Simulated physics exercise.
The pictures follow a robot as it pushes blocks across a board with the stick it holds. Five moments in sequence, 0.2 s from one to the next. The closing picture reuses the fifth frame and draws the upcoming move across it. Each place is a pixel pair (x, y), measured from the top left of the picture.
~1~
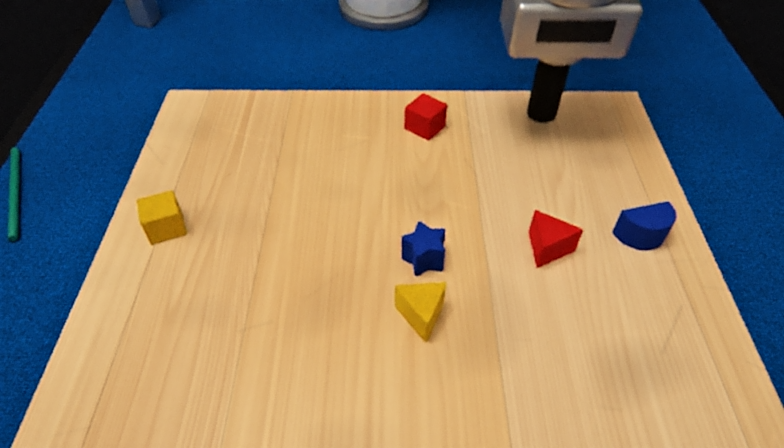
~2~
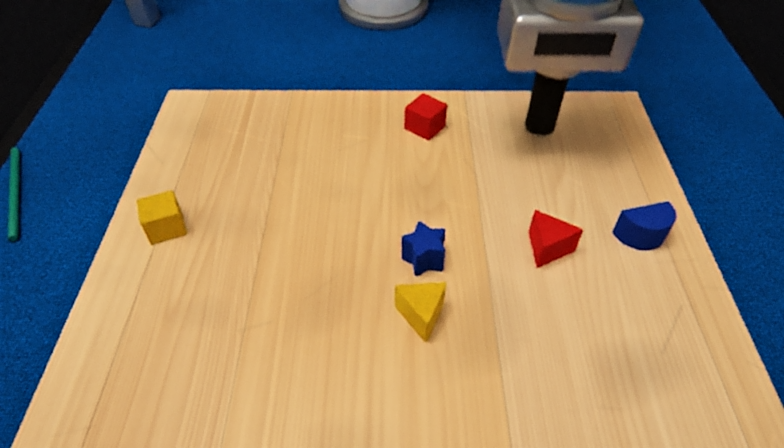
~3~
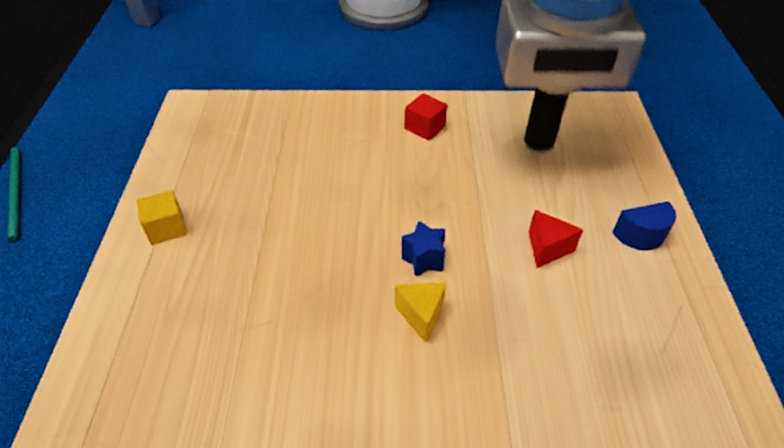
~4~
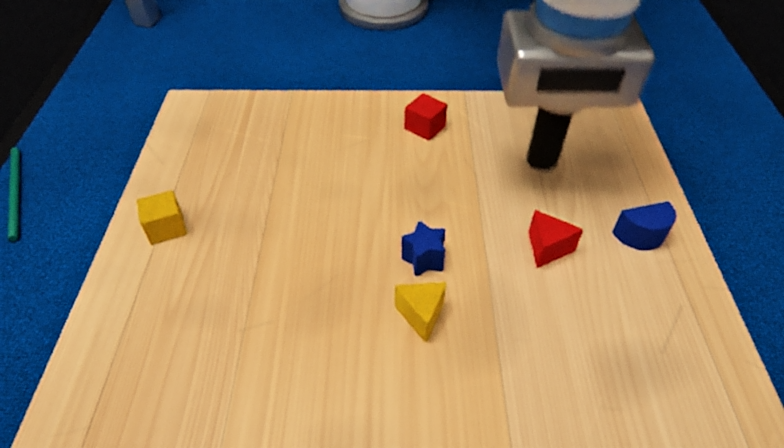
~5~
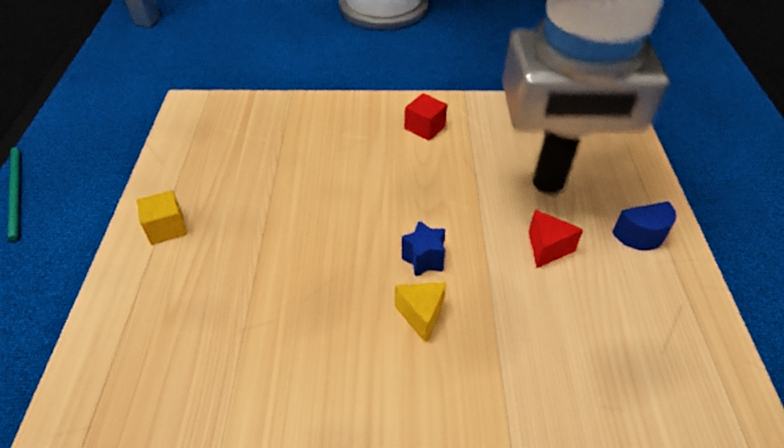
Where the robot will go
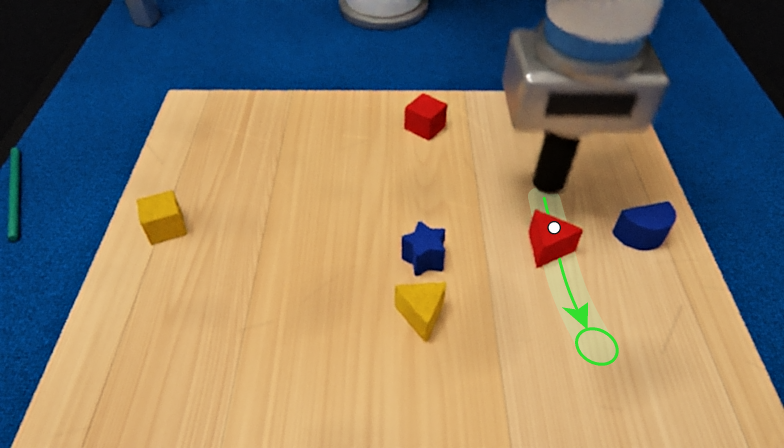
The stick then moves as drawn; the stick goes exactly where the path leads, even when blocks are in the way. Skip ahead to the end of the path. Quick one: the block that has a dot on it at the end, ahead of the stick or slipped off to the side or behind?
Gone from the front.
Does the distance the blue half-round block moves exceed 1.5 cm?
Final answer: No.
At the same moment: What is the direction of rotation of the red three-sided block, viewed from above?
The block turns clockwise.
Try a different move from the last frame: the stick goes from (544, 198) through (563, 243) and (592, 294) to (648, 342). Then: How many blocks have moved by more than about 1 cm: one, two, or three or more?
Number moved: 1.
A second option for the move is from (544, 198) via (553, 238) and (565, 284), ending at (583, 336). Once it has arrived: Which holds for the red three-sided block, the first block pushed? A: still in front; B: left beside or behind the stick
The answer is B.
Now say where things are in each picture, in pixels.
The first frame shows stick's lower end at (541, 114); red three-sided block at (554, 228); blue half-round block at (653, 215).
The second frame shows stick at (540, 127); blocks still.
The third frame shows stick at (539, 142); blocks still.
The fourth frame shows stick at (542, 161); blocks still.
The fifth frame shows stick at (549, 183); red three-sided block at (554, 228); blue half-round block at (653, 215).
Drawn move, from (544, 198) over (555, 241) and (569, 290) to (597, 346); the dot is on the red three-sided block.
What follows on the original path. One third of the way, stick at (560, 227); red three-sided block at (554, 243).
Two thirds of the way, stick at (576, 277); red three-sided block at (551, 285), turned 30° clockwise.
At the end, stick at (604, 332); red three-sided block at (550, 290), turned 45° clockwise; blue half-round block still.
